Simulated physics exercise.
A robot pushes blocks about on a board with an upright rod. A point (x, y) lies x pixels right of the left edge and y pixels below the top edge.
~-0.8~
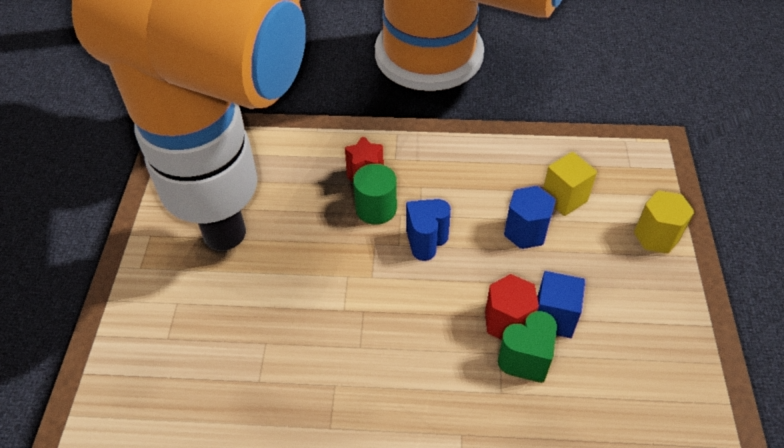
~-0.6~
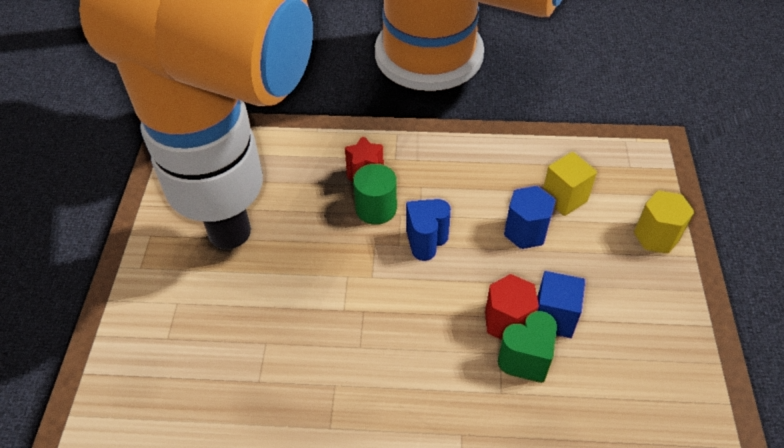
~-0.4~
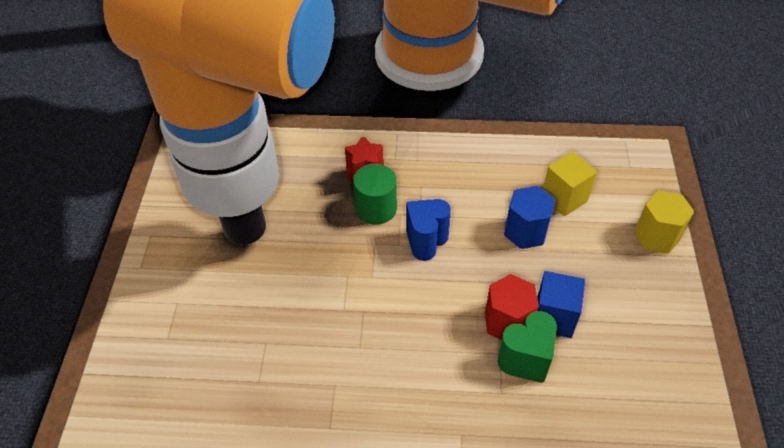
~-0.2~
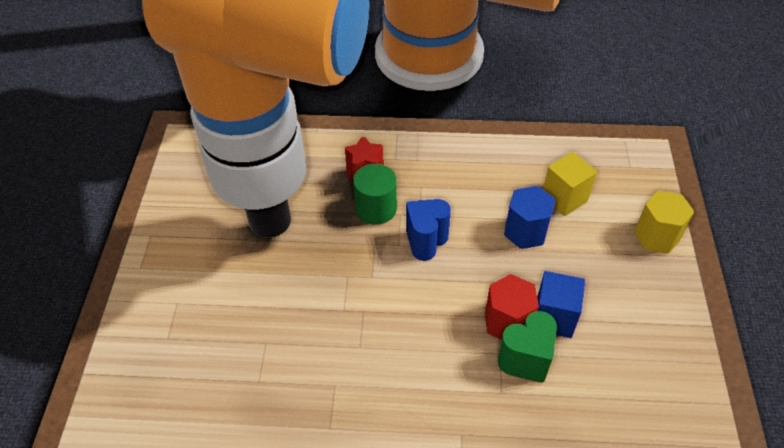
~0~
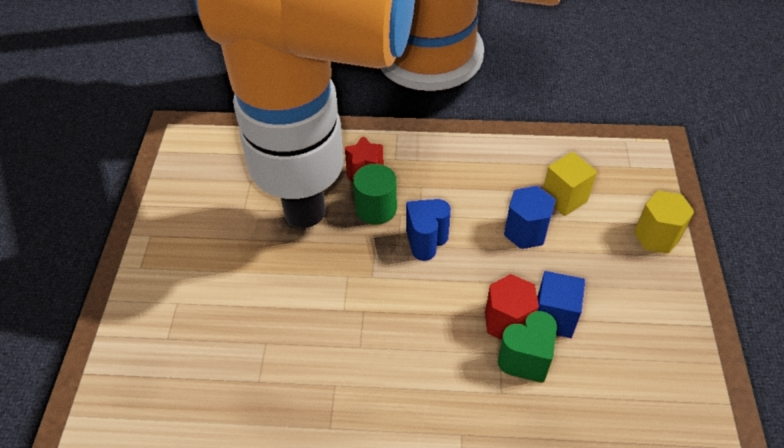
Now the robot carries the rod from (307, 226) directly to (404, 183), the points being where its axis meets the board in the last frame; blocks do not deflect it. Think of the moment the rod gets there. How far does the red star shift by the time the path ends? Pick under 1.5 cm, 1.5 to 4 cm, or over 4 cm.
Of the three bands, it's 1.5 to 4 cm.
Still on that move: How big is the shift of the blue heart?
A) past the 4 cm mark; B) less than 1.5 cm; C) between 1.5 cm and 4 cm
B - less than 1.5 cm.
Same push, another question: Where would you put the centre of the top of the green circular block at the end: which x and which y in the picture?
The centre of its top will be at (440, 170).
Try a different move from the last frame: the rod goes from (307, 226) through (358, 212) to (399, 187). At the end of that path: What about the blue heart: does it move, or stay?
Same place.
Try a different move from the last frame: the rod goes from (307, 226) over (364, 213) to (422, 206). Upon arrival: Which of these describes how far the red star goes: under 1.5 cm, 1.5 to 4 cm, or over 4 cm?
Once the path is done, the red star lies within 1.5 cm of its present place.
What follows on the original path. One third of the way, rod at (340, 198); green circular block at (381, 178).
Two thirds of the way, rod at (373, 184); red star at (376, 138), turned 35° anticlockwise; green circular block at (414, 172).
At the end, rod at (404, 170); red star at (387, 132), turned 95° anticlockwise; green circular block at (440, 170); blue heart unmoved.
